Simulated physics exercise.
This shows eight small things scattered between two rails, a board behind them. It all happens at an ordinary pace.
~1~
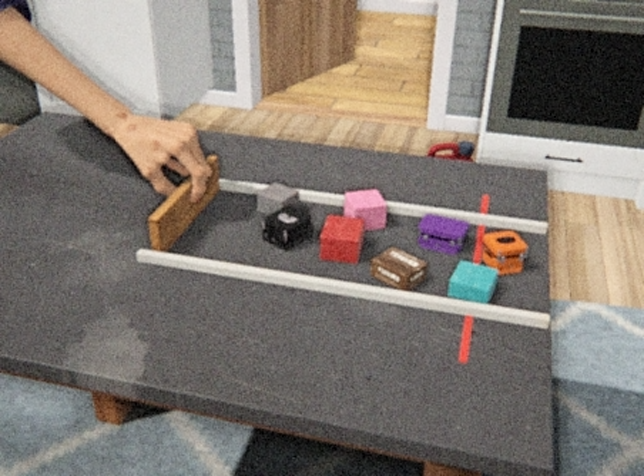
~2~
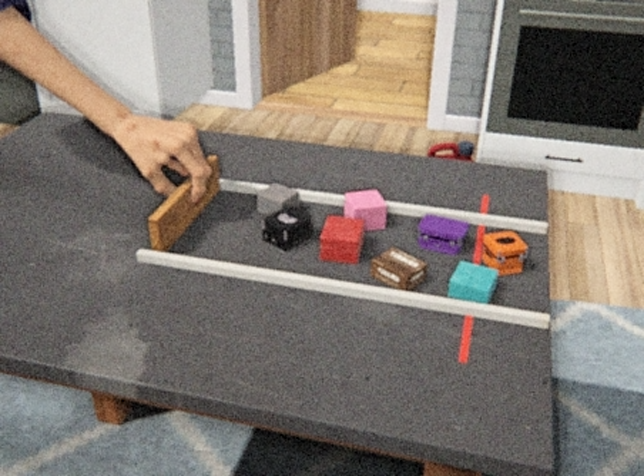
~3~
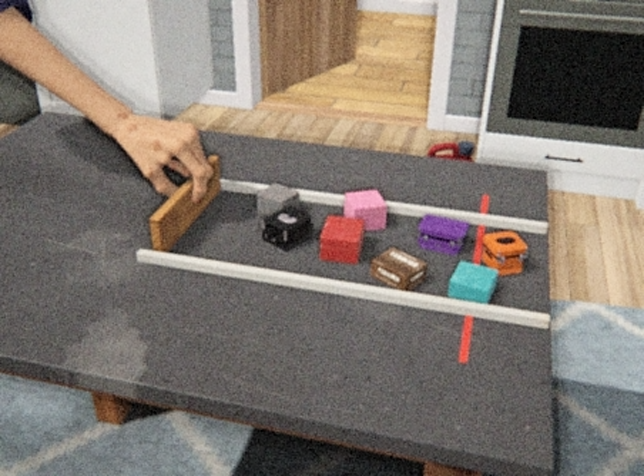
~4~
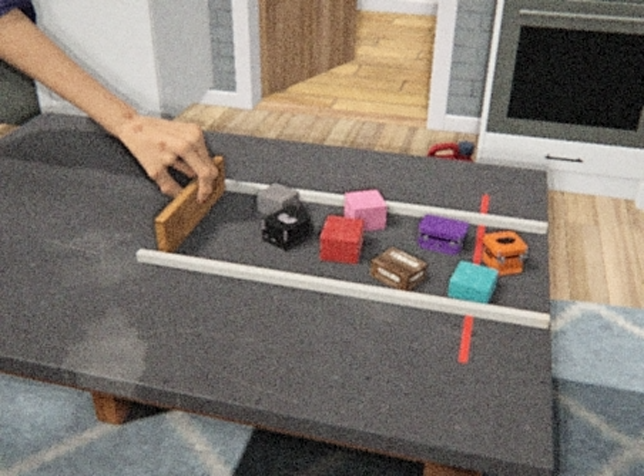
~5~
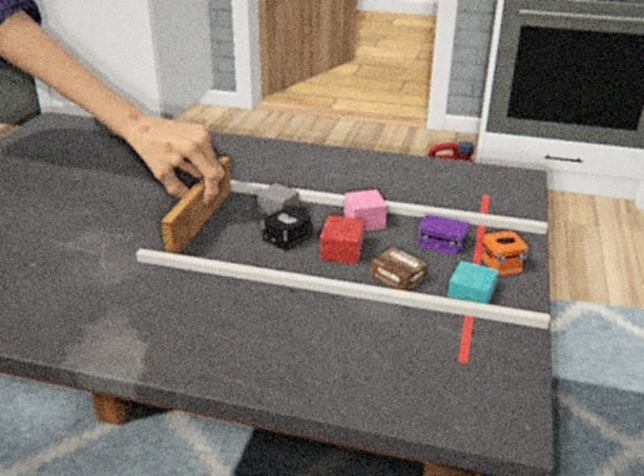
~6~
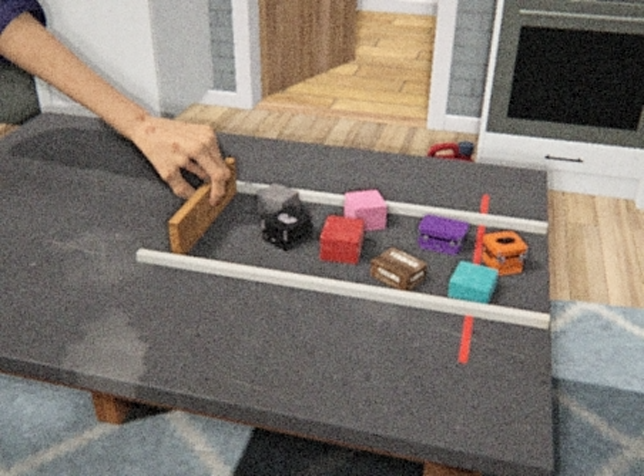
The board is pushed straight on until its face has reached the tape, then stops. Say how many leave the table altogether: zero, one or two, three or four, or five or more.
Here the number that fall off is one or two.
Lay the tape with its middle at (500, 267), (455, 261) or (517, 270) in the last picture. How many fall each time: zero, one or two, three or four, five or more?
One after another: At least five; one or two; at least five.
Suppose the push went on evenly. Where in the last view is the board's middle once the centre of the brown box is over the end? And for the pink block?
Near (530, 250) and (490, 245).
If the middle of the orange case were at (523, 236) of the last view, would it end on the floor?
The orange case goes over.
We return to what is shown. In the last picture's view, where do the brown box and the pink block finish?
The brown box at (491, 291), the pink block at (535, 238).
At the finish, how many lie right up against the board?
In contact: 3.
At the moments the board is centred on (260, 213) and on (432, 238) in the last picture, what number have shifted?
First 1, then 8.
Early on, none off yet; orange case at rest near (503, 253); turquoise block at rest near (473, 284); purple case at rest near (443, 235).
Finally, the number that fall off is one or two; lost, purple case and orange case.
